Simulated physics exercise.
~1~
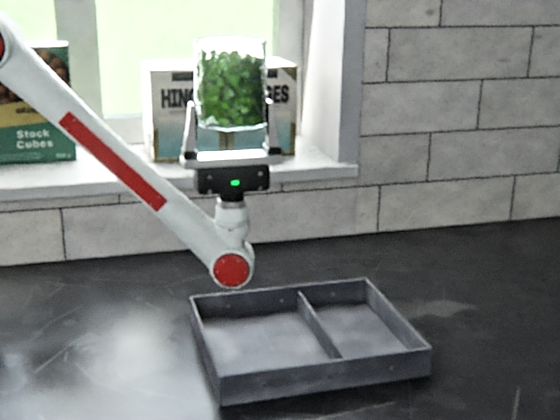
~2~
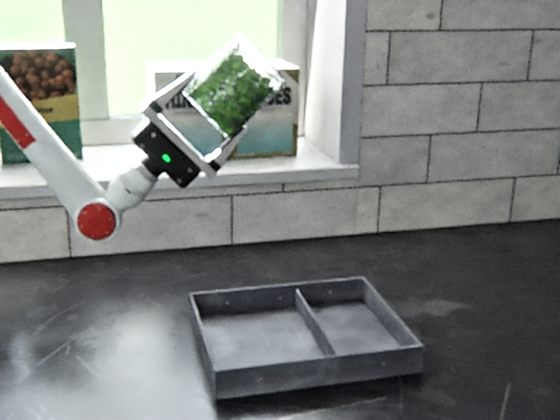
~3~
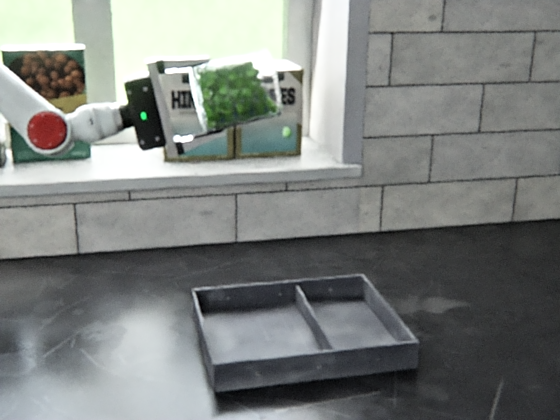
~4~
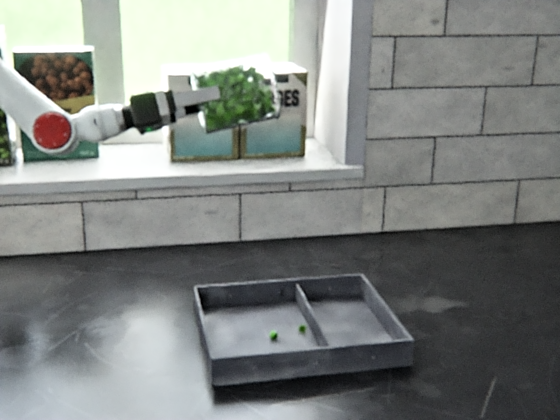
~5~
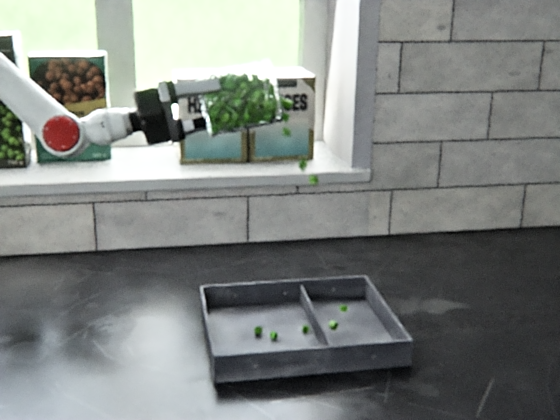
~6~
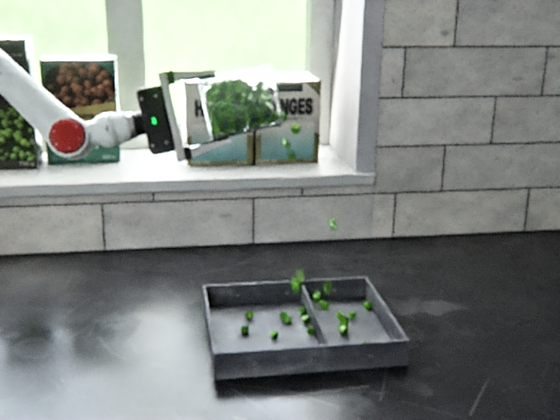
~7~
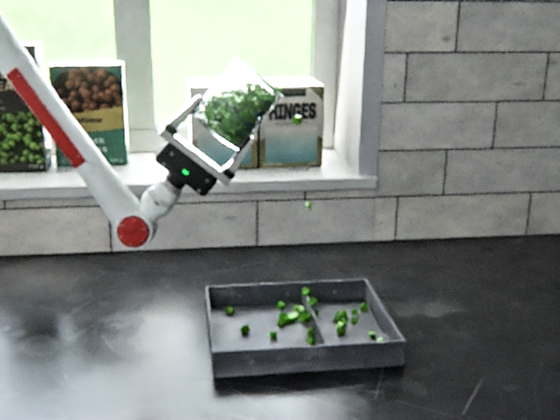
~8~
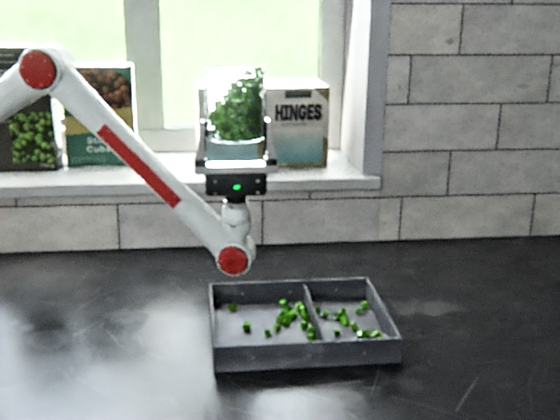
A robot arm tipped a clear tumbler of green vegetable dice onto its side above a divided grey tray, rolled it as some pieces dropped into both sections, then stood it upright again with most of the dice still inside.
